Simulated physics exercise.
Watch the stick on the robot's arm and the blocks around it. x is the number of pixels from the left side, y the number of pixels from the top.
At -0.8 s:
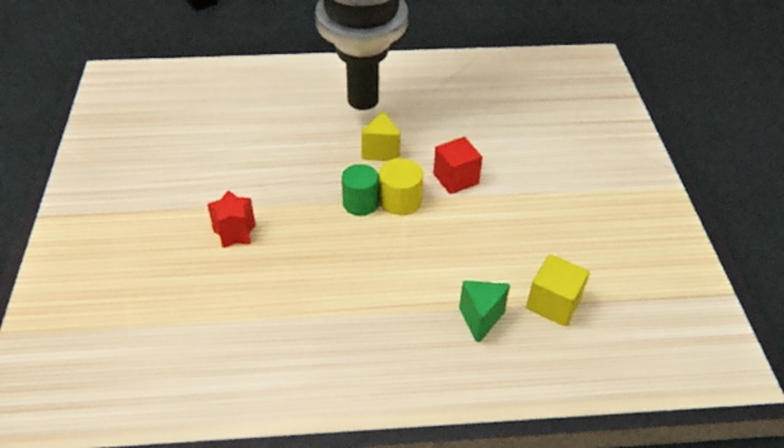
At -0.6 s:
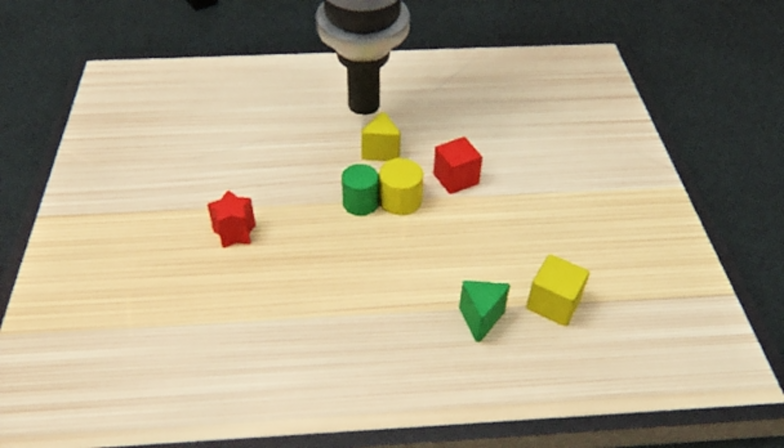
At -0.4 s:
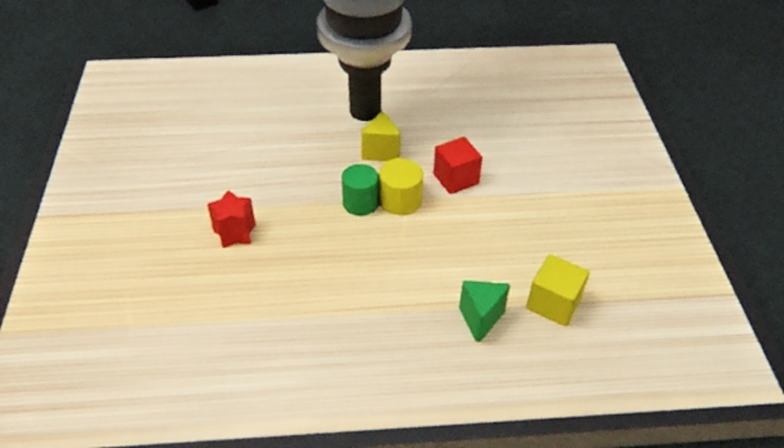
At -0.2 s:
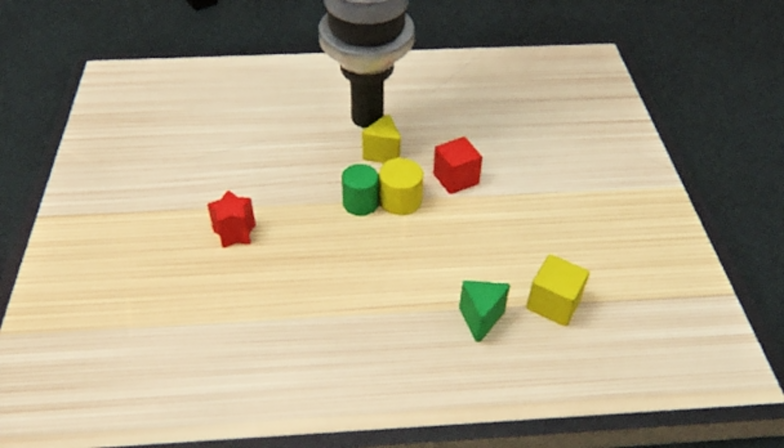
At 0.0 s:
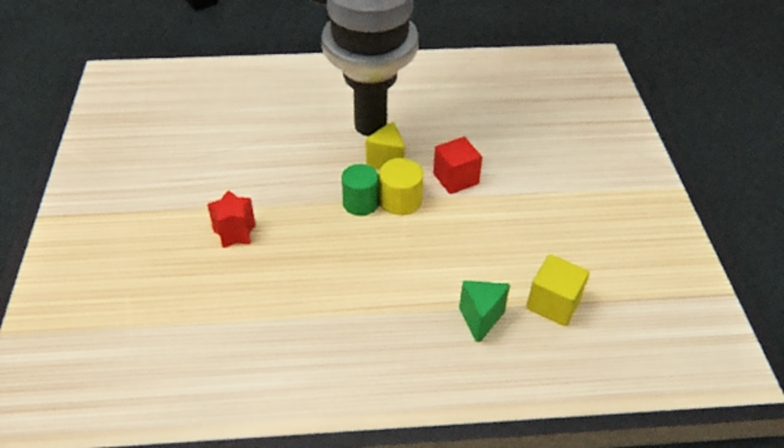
The video shows a robot arm's dark stick above a wooden board with red, green and yellow blocks. The stick moves slowly toward the yellow triangular block and nudges it slightly toward the yellow cylinder, while the other blocks stay still.
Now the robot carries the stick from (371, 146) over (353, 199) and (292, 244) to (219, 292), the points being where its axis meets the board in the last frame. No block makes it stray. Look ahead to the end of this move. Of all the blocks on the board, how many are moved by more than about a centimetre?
It's going to be two.
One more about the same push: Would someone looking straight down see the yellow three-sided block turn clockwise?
My answer is no.
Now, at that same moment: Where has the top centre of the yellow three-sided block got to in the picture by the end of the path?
I predict (397, 151).
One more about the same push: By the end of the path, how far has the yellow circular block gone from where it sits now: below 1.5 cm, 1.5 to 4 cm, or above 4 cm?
My estimate: Under 1.5 cm.
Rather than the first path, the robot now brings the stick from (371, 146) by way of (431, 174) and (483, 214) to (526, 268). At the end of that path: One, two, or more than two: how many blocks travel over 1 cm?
Total: Two.
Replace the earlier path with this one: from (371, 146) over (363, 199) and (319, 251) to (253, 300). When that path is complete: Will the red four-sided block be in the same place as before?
Going by the path, yes.
On the path given first. One third of the way, stick at (352, 180); green circular block at (353, 198); yellow three-sided block at (397, 151), turned 30° anticlockwise; yellow circular block at (404, 175).
Two thirds of the way, stick at (288, 226); green circular block at (341, 221); yellow three-sided block at (397, 151), turned 30° anticlockwise; yellow circular block at (404, 175).
At the end, stick at (214, 272); red star unmoved; green circular block at (341, 221); yellow three-sided block at (397, 151), turned 30° anticlockwise; yellow circular block at (404, 175).
